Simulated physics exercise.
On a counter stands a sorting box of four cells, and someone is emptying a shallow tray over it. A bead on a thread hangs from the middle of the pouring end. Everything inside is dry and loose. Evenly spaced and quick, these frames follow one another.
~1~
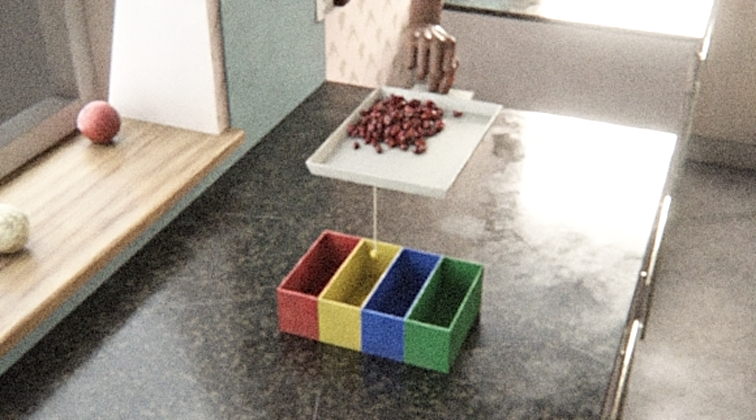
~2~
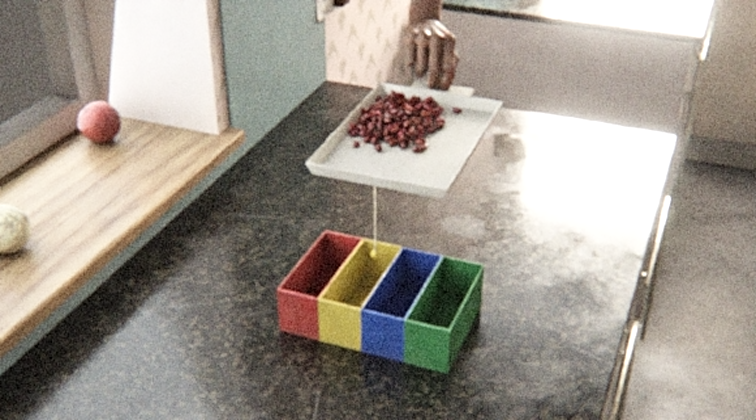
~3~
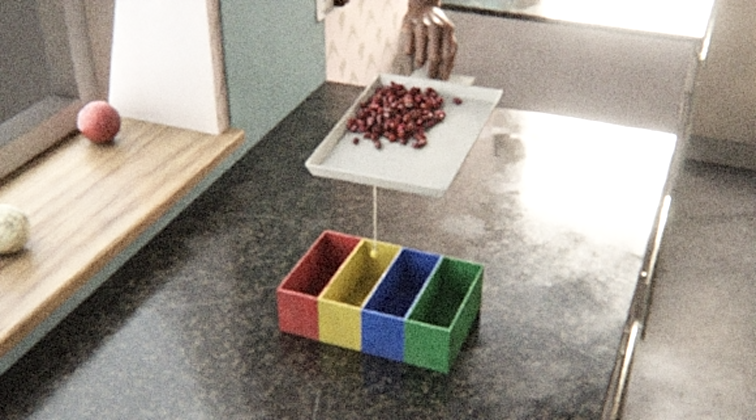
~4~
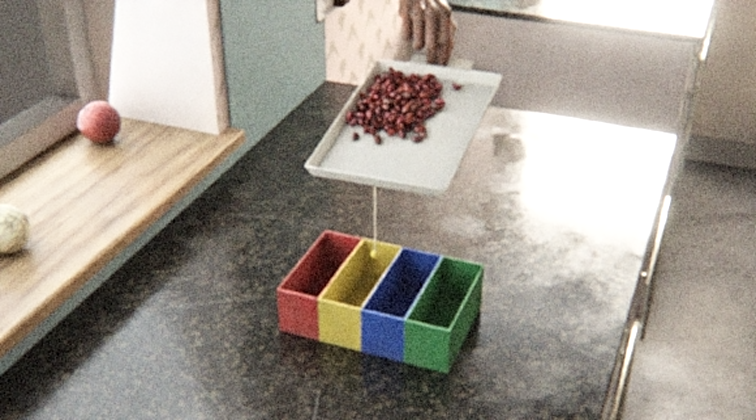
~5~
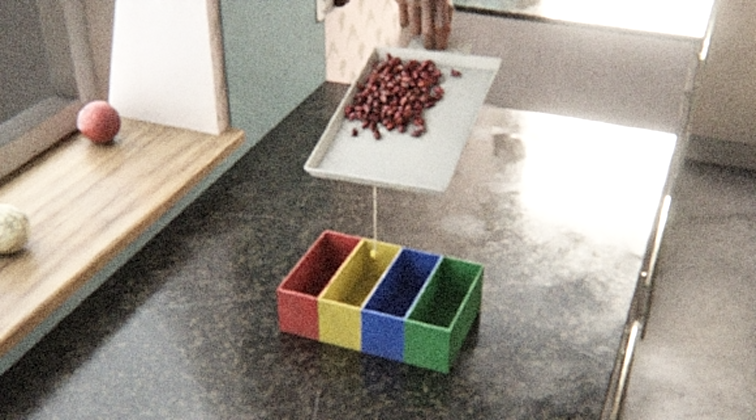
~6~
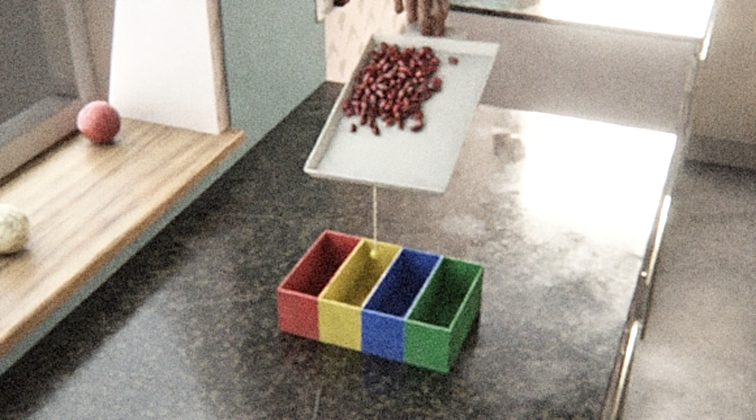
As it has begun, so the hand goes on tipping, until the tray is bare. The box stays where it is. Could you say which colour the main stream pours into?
It pours into the red cell.
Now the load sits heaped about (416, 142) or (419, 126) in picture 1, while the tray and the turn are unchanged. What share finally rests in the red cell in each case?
First case around 40 %, second case around 40 %.
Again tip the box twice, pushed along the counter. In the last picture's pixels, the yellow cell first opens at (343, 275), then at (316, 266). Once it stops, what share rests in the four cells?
You'd get 80 per cent first and 90 per cent second.
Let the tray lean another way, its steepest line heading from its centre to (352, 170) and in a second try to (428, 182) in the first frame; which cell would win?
Try A: The red cell / try B: The green one.
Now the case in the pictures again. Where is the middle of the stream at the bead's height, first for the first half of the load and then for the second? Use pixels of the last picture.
Starting near (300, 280), moving on to near (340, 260).
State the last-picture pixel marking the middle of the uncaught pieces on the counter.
About (252, 360).
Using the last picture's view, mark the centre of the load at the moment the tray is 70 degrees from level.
Around (335, 186).
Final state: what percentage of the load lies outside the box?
About 40 per cent.
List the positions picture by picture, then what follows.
In the first picture, corners of the pouring end at (312, 161) and (443, 187), level; middle of the load at (398, 122), kidney beans; bead on its thread at (375, 254); red cell at (299, 311); yellow cell at (340, 321); blue cell at (383, 331); green cell at (427, 342).
In the second picture, corners of the pouring end at (312, 162) and (443, 187), level; middle of the load at (398, 120).
In the third picture, corners of the pouring end at (311, 163) and (443, 186), tipped barely, lowest at the left corner; middle of the load at (398, 113).
In the fourth picture, corners of the pouring end at (311, 164) and (442, 186), tipped a little, lowest at the left corner; middle of the load at (397, 103).
In the fifth picture, corners of the pouring end at (310, 166) and (441, 187), tipped clearly, lowest at the left corner; middle of the load at (396, 93).
In the sixth picture, corners of the pouring end at (310, 167) and (441, 187), tipped clearly, lowest at the left corner; middle of the load at (394, 84); red cell at (299, 311); yellow cell at (340, 321); blue cell at (383, 331); green cell at (427, 342).
Soon after the last picture, tray tipped steeply; about half on the tray; a stray few in the red cell; about a third falling or outside the box.
A little later, tray tipped past a quarter turn; a stray few on the tray; about a quarter in the red cell; a small part in the yellow cell; a small part in the blue cell; about half falling or outside the box.
Later still, tray tipped past a quarter turn; about a third in the red cell; about a quarter in the yellow cell; a small part in the blue cell; about a third falling or outside the box.
At rest, tray tipped past a quarter turn; about a third in the red cell; about a quarter in the yellow cell; a small part in the blue cell; none in the green cell; about a third outside the box.
